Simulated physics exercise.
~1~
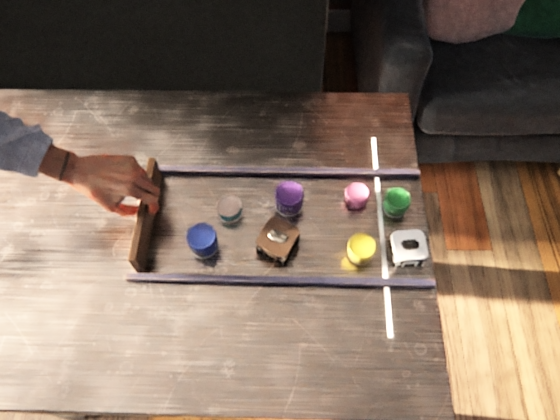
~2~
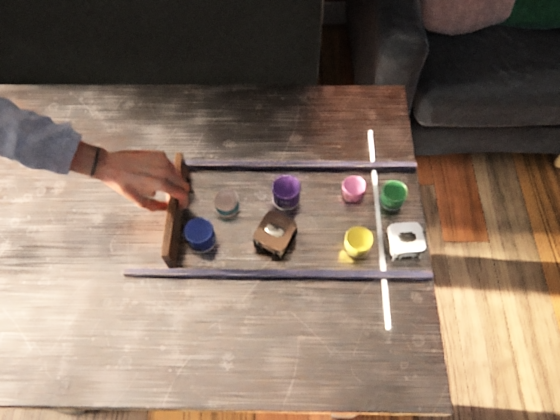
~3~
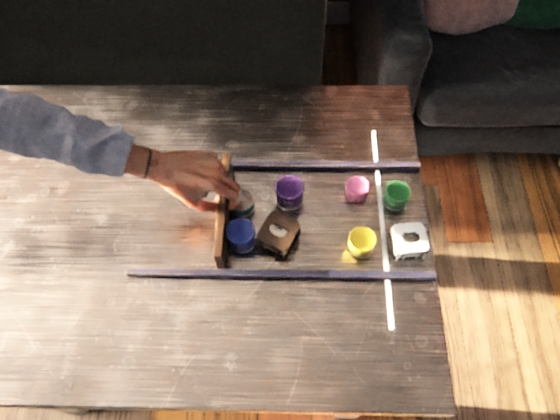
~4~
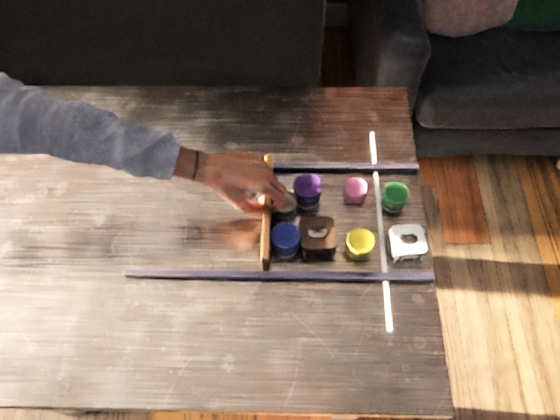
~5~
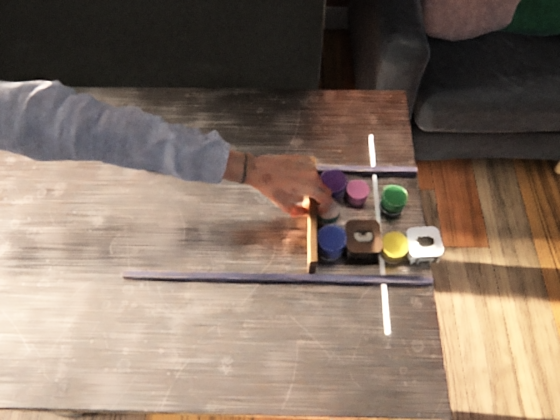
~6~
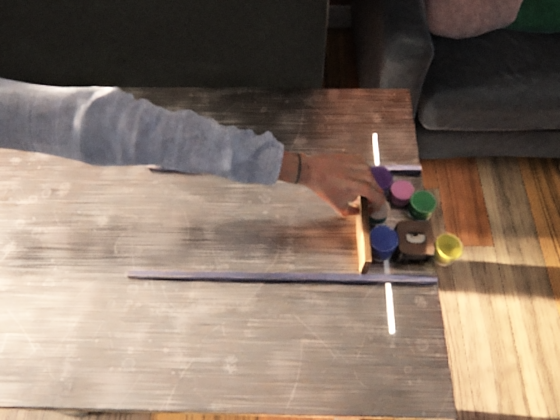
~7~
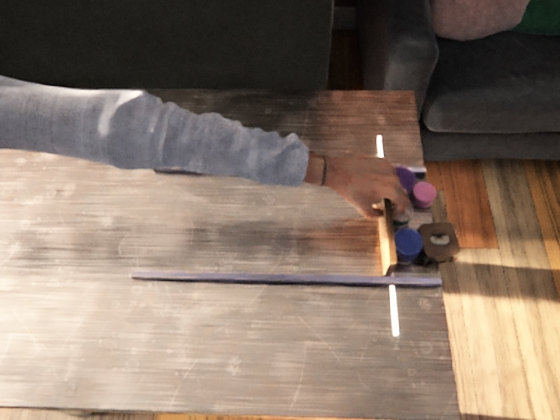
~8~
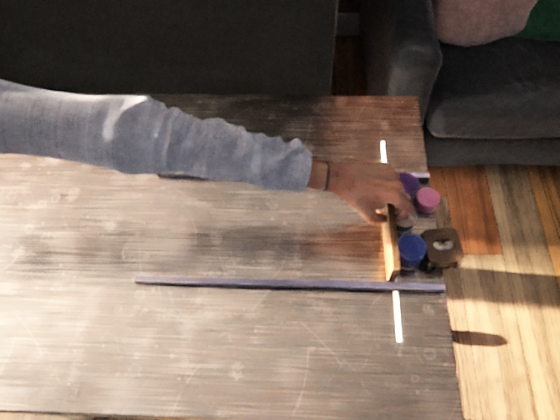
The video shows a hand sliding an upright board rightward along a wooden table, gathering small pots and cases and pushing them toward the edge. The white case, yellow pot and green pot go over, and the board stops at the tape with the remaining items crowded at the rim.
